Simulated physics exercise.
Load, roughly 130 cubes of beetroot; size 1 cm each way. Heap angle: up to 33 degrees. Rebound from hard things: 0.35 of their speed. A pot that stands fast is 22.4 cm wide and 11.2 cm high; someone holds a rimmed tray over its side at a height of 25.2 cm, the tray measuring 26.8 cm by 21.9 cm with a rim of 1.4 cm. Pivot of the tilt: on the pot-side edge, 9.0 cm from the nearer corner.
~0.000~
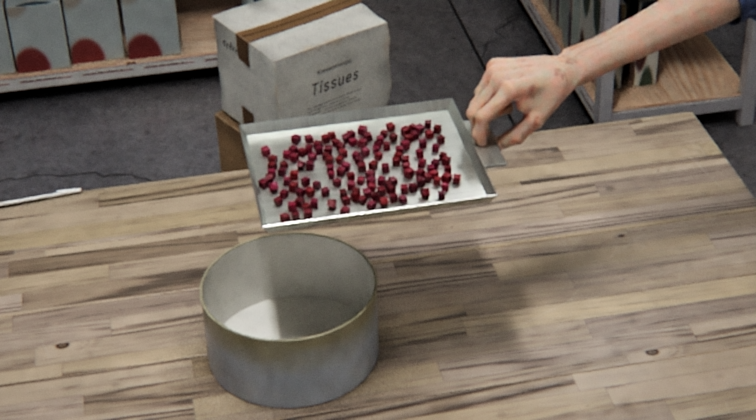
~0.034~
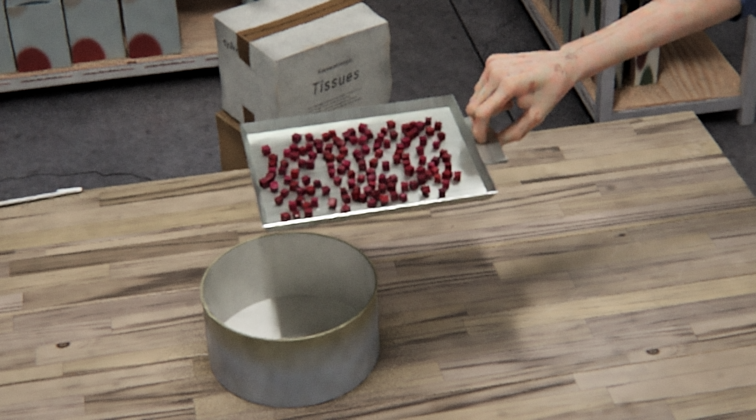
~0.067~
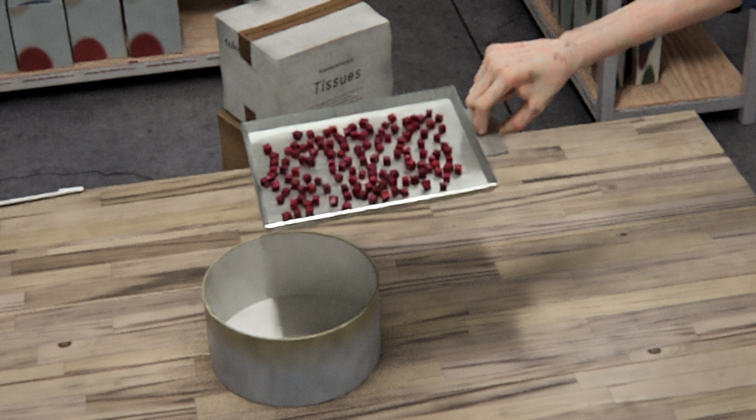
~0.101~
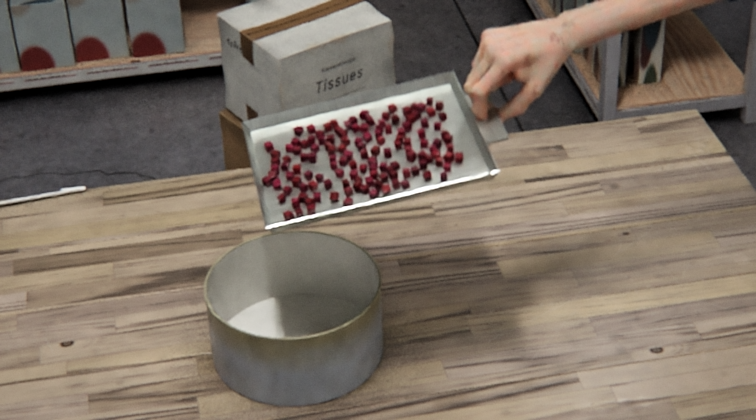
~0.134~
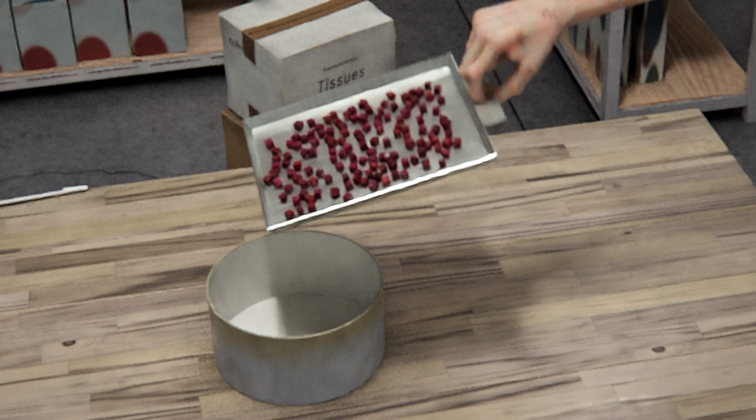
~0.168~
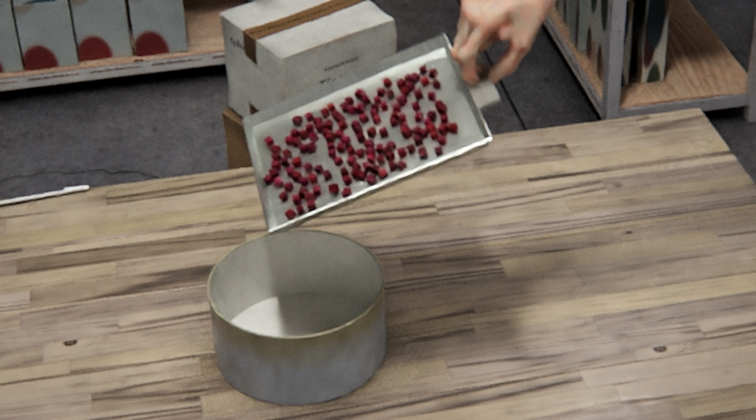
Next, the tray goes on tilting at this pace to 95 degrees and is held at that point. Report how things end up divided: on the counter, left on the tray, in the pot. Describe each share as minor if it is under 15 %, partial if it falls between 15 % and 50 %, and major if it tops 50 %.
In the end counter: Probably over half of it, tray: Probably a low amount, pot: Probably an intermediate amount.
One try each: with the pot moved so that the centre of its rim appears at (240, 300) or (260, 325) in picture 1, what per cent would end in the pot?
About 95 percent the first time and about 70 percent the second.
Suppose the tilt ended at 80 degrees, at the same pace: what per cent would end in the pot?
Roughly 30 %.
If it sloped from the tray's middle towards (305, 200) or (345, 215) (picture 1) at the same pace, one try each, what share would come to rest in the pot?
Roughly 55 per cent on the first try and 65 per cent on the second.
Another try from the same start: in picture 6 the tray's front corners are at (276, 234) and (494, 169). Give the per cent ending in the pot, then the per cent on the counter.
That works out as pot 65 and counter 35.
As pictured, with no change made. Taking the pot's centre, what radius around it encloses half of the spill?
About 28 centimetres.
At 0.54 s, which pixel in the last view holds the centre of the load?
Roughly pixel (252, 199).
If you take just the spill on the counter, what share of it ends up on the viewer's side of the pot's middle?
About 70 percent of the spill.
After 0.39 s, tilt 58 degrees; the tray holds 100 %, the pot 0 %.
After 0.54 s, tilt 84 degrees; the tray holds 70 %, the pot 0 %.
After 0.81 s, tilt 95 degrees; the tray holds 0 %, the pot 35 %.
At rest (2.0 s), counter 65 %, tray 0 %, pot 35 %.
